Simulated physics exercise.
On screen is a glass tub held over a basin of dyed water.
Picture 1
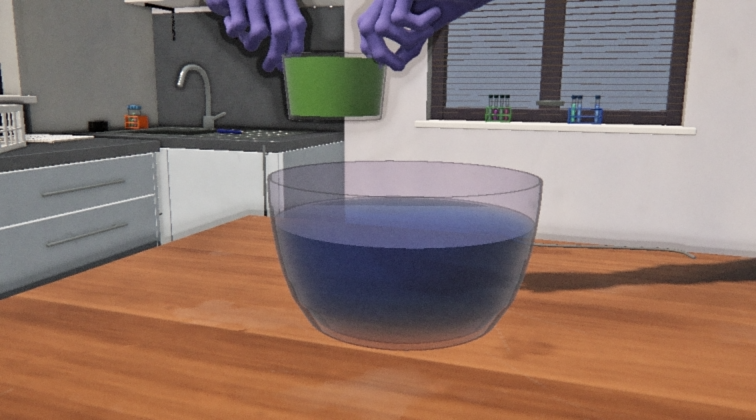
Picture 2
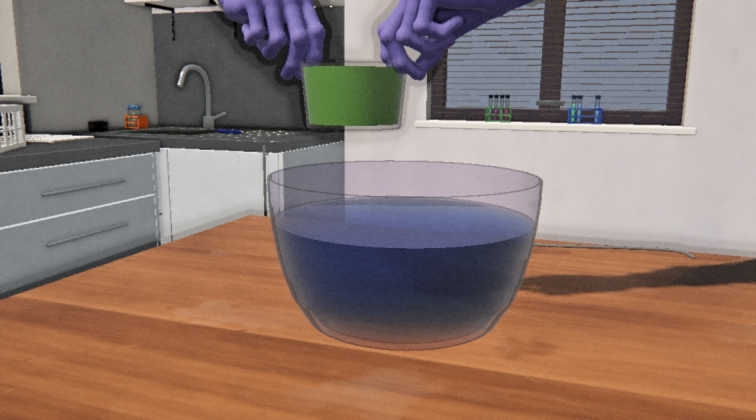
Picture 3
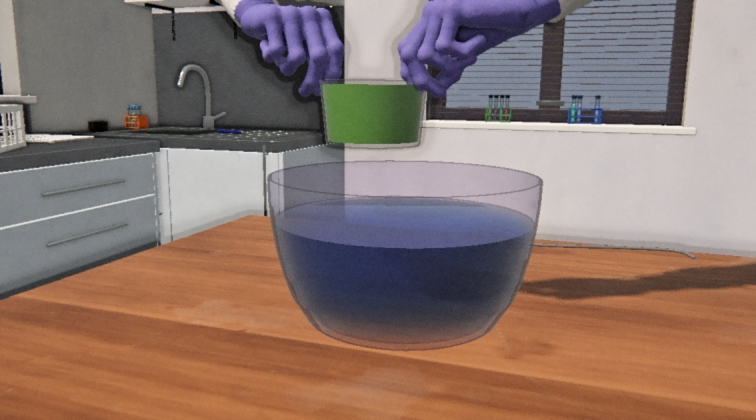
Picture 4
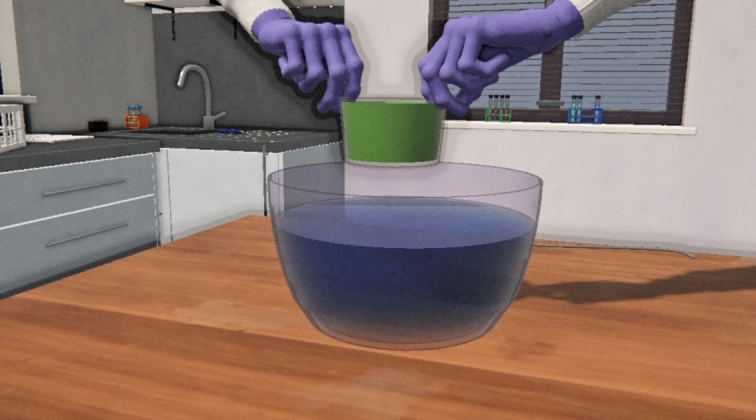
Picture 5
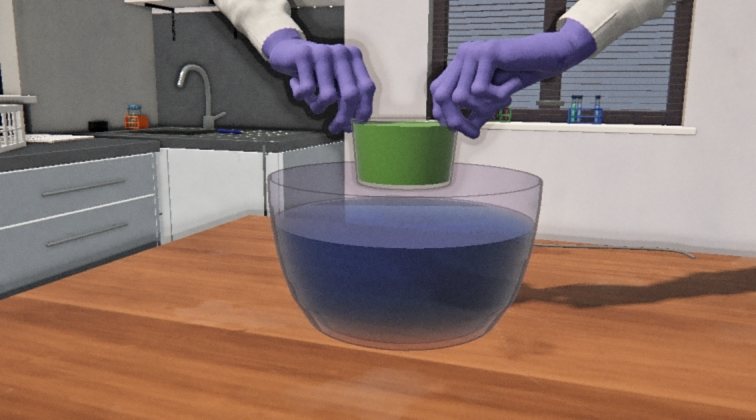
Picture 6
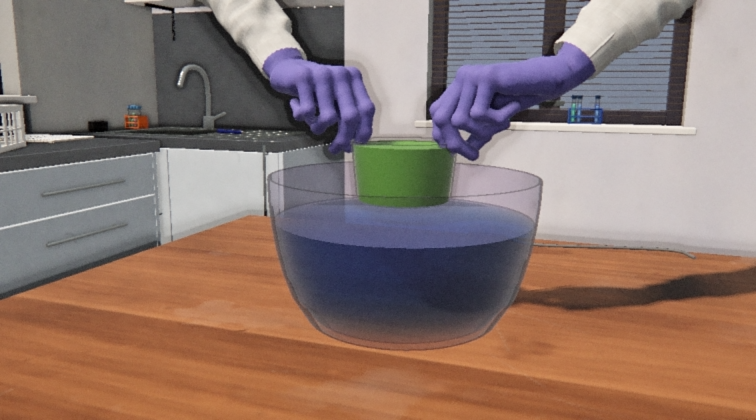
Purple-gloved hands lower a green tub, drifting slightly right, to just above a bowl's blue water.
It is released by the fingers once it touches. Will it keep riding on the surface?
No, it goes down.
A moment on, the tub dips into the dyed water.
Further on, dyed water pours in over its rim.
When it is over, the tub lies on the bottom.
